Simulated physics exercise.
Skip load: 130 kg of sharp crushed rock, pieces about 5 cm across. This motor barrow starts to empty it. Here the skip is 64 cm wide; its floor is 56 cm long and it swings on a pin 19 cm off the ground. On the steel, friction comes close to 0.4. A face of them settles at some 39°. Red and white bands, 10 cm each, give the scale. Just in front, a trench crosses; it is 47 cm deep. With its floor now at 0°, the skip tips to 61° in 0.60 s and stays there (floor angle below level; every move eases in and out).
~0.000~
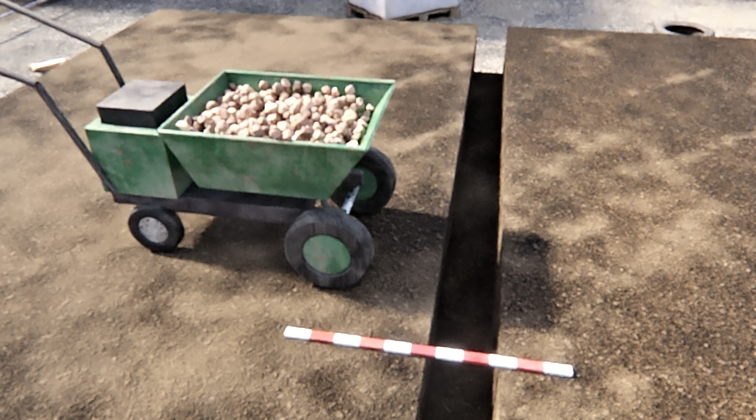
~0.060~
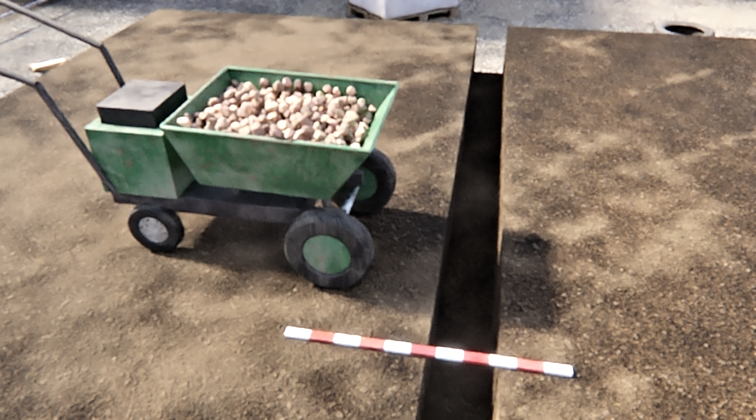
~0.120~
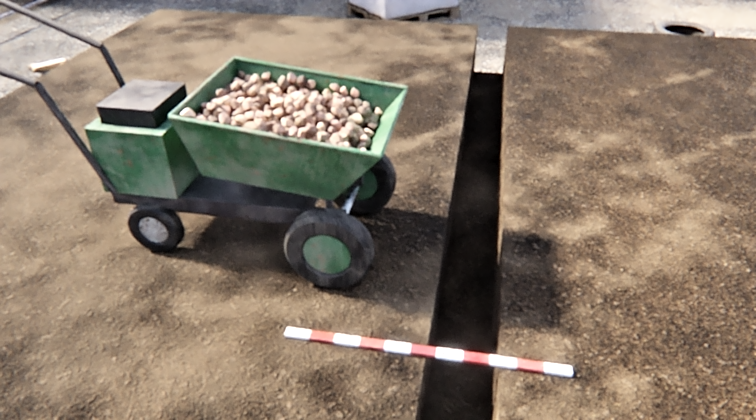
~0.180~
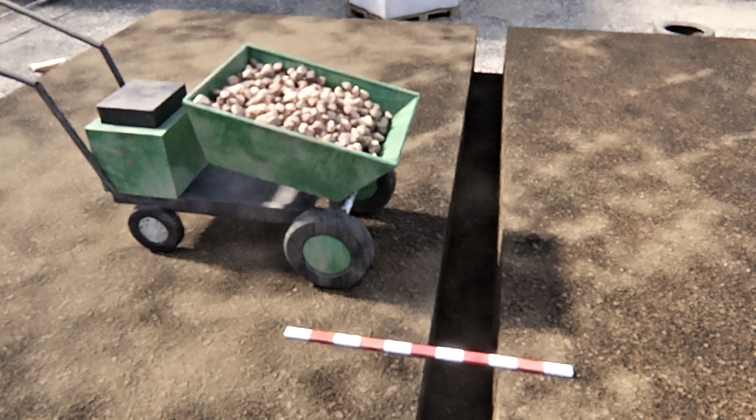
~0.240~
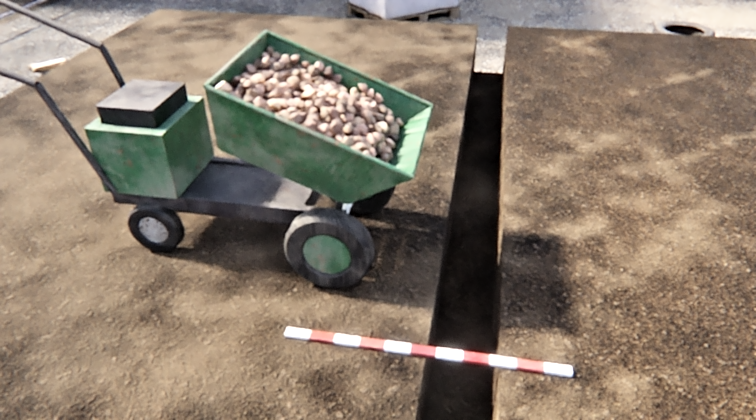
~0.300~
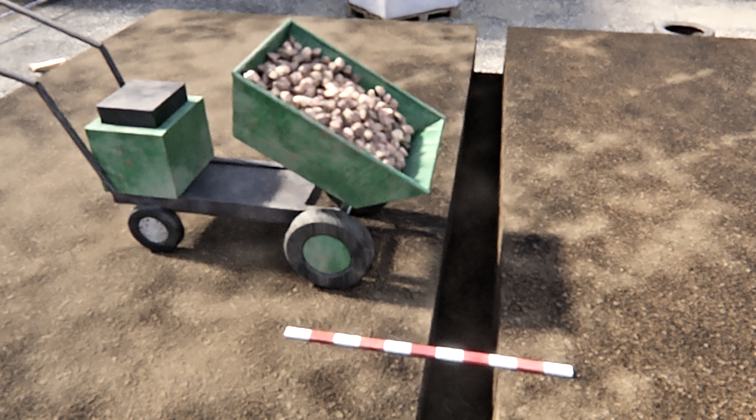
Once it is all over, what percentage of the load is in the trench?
Roughly 19 percent of the load is in the trench.
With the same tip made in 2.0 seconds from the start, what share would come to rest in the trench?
20 %.
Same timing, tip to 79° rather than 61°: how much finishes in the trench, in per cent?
I'd guess some 55 in a hundred.
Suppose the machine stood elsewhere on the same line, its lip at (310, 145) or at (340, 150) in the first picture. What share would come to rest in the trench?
That gives roughly 40 per cent and roughly 30 per cent.
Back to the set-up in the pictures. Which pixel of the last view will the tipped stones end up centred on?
Around (523, 261).
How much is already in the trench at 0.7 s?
Around 10 per cent of it, at that instant.
After 0.4 s the floor is at 51°; 100 % in the skip; the foremost stones are at (435, 183).
After 0.7 s the floor is at 61°; 90 % in the skip, 8 % in the trench, 2 % past the trench; the foremost stones are at (524, 260).
After 1.0 s the floor is at 61°; 56 % in the skip, 13 % in the trench, 31 % past the trench; the foremost stones are at (655, 301).
After 3.0 s the floor is at 61°; 49 % in the skip, 19 % in the trench, 31 % past the trench; the foremost stones are at (729, 295).
